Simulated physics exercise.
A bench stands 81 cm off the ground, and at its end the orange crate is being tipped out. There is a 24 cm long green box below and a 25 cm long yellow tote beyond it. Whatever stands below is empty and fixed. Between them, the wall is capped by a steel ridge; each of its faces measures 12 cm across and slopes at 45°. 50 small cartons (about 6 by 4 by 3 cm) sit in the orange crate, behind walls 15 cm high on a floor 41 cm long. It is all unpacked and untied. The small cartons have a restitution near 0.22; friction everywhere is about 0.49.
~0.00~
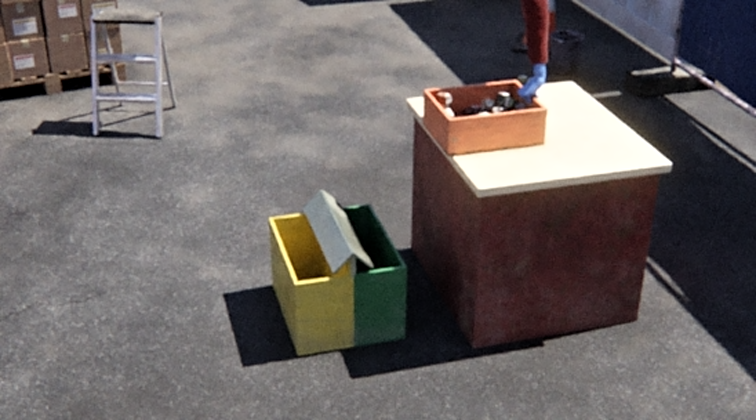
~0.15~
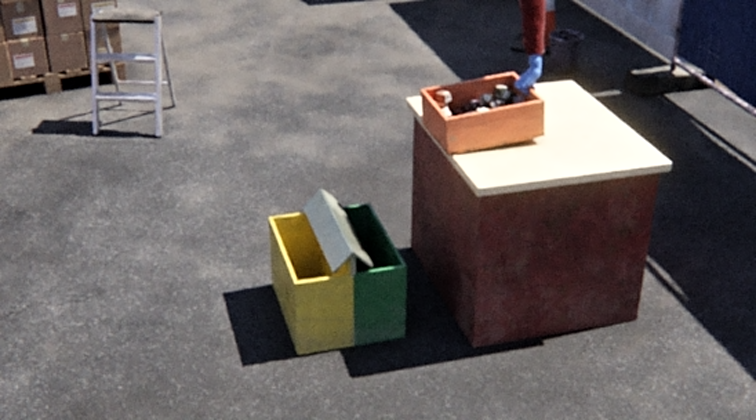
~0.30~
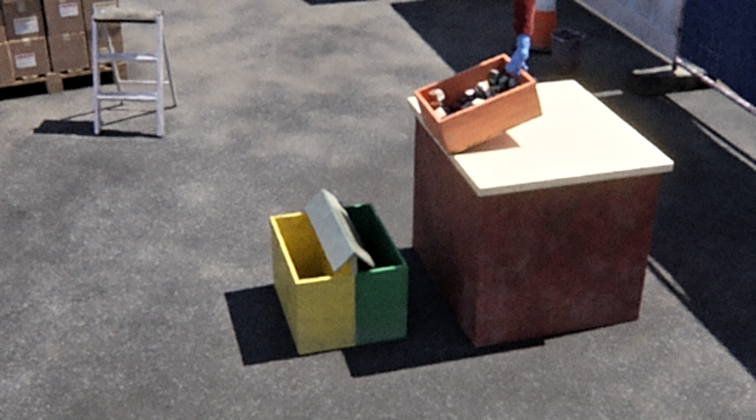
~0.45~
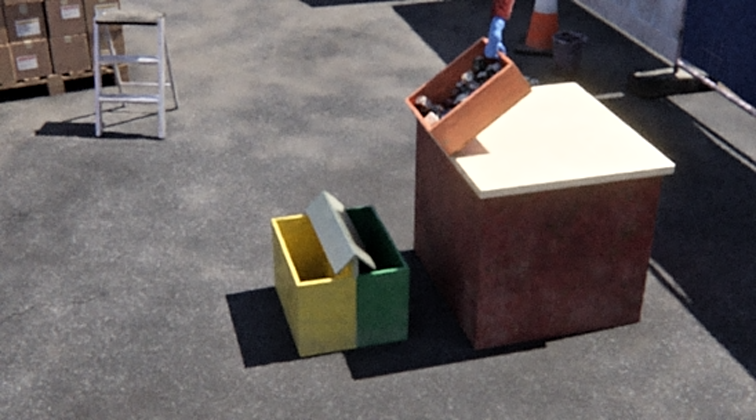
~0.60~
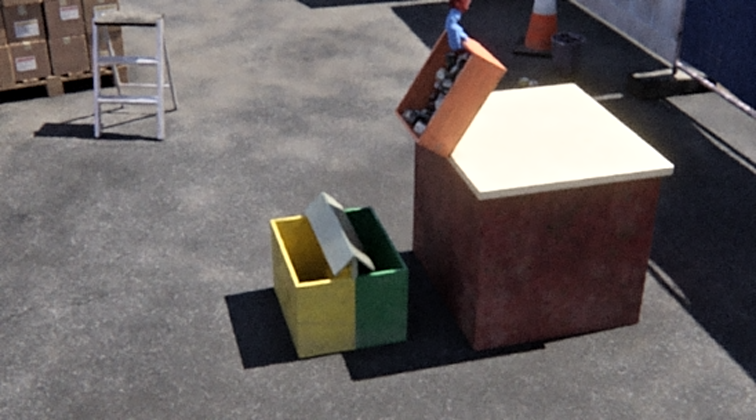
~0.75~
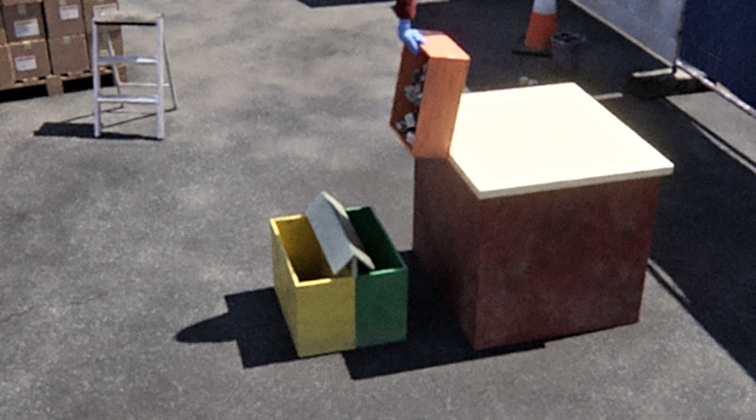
A gloved hand tilting an orange crate of small dark items up onto its end at a bench's edge, above yellow and green boxes.
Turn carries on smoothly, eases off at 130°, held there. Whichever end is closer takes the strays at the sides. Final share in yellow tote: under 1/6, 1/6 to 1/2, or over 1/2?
Under 1/6.
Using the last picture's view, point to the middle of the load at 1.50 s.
Somewhere around (375, 270) in pixels.
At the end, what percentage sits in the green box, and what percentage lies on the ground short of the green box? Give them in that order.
About 80 in a hundred first and about 10 in a hundred second.
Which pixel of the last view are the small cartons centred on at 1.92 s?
I'd place it about (363, 300) in the last view.
After 0.94 s, tilt 106°; 41 still in the orange crate and 9 in the air.
After 1.17 s, tilt 127°; 19 still in the orange crate, 5 in the green box, 1 in the yellow tote and 25 in the air.
After 1.50 s, tilt 130°; 28 in the green box, 4 in the yellow tote, 3 on the ground short of the green box and 15 in the air.
When it is over (at 1.92 s), 41 in the green box, 4 in the yellow tote and 5 on the ground short of the green box. Asked share, 4 of 50, 8 per cent.
